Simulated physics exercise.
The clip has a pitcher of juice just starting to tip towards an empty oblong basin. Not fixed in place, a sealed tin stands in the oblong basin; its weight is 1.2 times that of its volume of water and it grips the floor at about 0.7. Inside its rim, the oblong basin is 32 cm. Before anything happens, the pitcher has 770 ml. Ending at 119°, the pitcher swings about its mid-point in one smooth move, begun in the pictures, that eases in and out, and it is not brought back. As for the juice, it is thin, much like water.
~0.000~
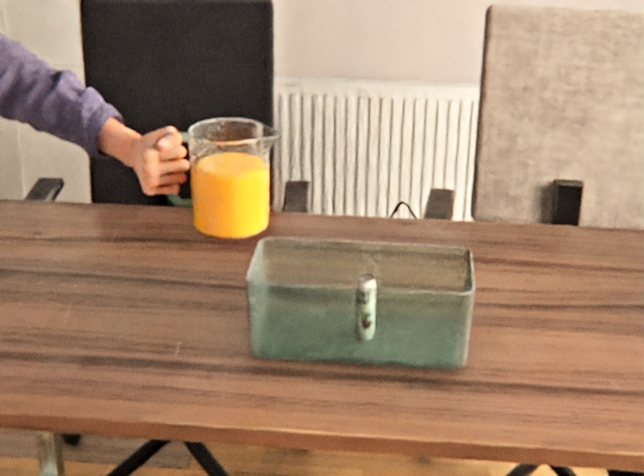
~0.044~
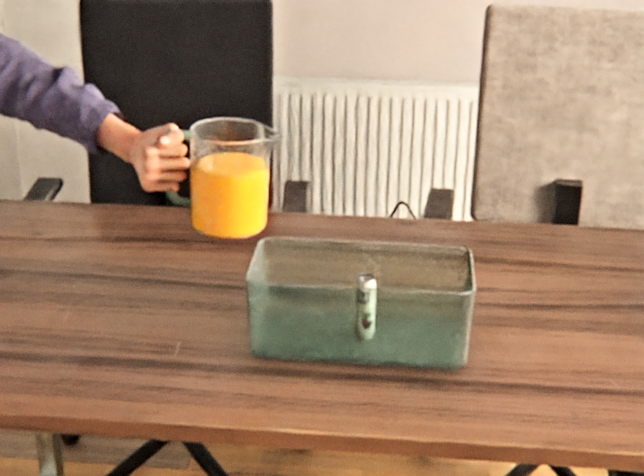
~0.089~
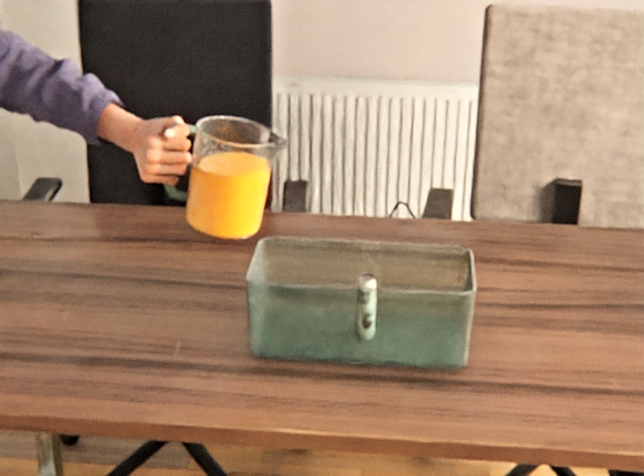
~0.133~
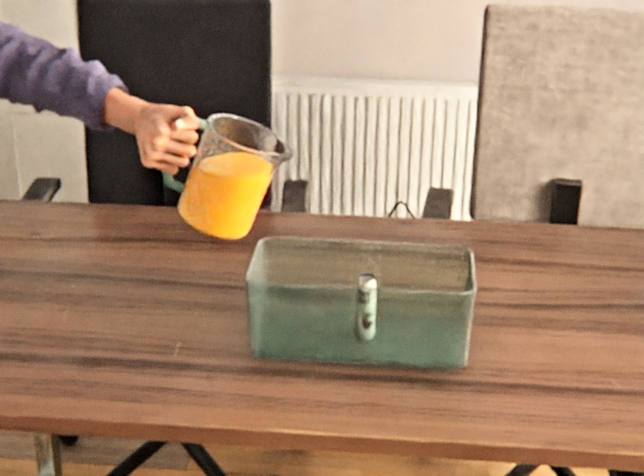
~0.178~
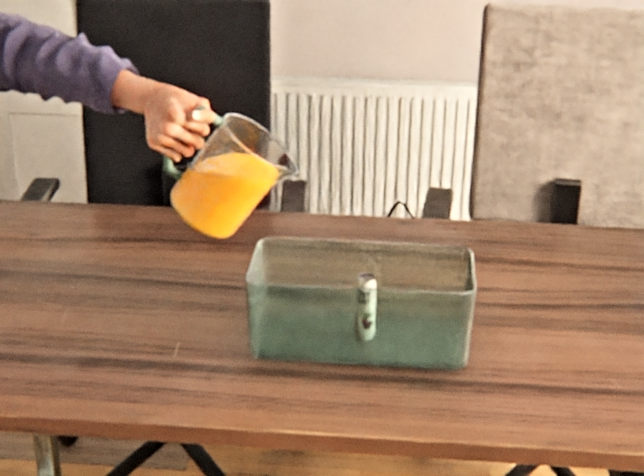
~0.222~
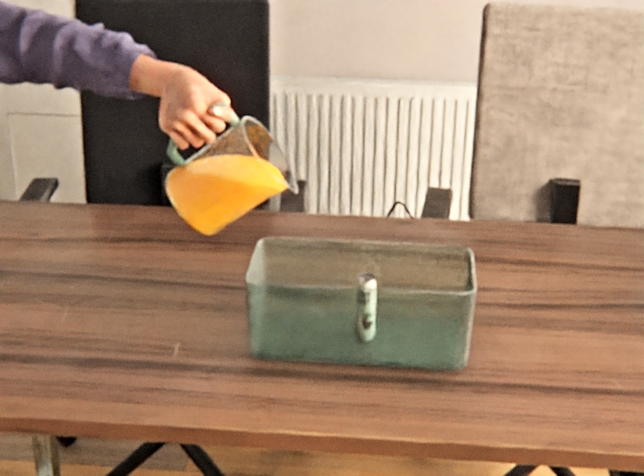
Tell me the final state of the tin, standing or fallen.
The tin ends standing.
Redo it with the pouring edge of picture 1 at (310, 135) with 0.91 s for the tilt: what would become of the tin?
After that, the tin overturns.
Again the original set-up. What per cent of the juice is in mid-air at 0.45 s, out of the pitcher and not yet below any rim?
Estimate: About 20 % of all of it.
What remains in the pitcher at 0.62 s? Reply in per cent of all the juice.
10 %.
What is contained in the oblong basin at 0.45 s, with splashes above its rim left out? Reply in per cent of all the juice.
Around 28 percent.
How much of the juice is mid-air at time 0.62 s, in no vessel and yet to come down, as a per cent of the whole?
I'd say some 8 per cent is in the air.
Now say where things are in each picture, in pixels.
In the first frame, it leans 0°; its right rim is at (281, 134); the juice meets the walls at (194, 161) and (266, 165); the oblong basin's rim runs from (254, 260) to (472, 271); the tin's top is at (366, 280).
In the second frame, it leans 2°; its right rim is at (283, 136); the juice meets the walls at (194, 161) and (266, 164).
In the third frame, it leans 10°; its right rim is at (288, 143); the juice meets the walls at (195, 163) and (268, 165).
In the fourth frame, it leans 21°; its right rim is at (295, 155); the juice meets the walls at (193, 168) and (272, 166).
In the fifth frame, it leans 36°; its right rim is at (299, 172); the juice meets the walls at (182, 176) and (278, 171).
In the sixth frame, it leans 53°; its right rim is at (298, 191); the juice meets the walls at (171, 171) and (285, 180).
By 0.45 s the tilt is 118° and 52 per cent is still to pour; the tin stands where it began.
By 0.62 s the tilt is 119° and 9 per cent is still to pour; the tin stands where it began.
By 0.79 s the tilt is 119° and 0 per cent is still to pour; the tin stands where it began.
By 0.98 s the tilt is 119° and 0 per cent is still to pour; the tin stands where it began.
At rest the tin stands where it began.
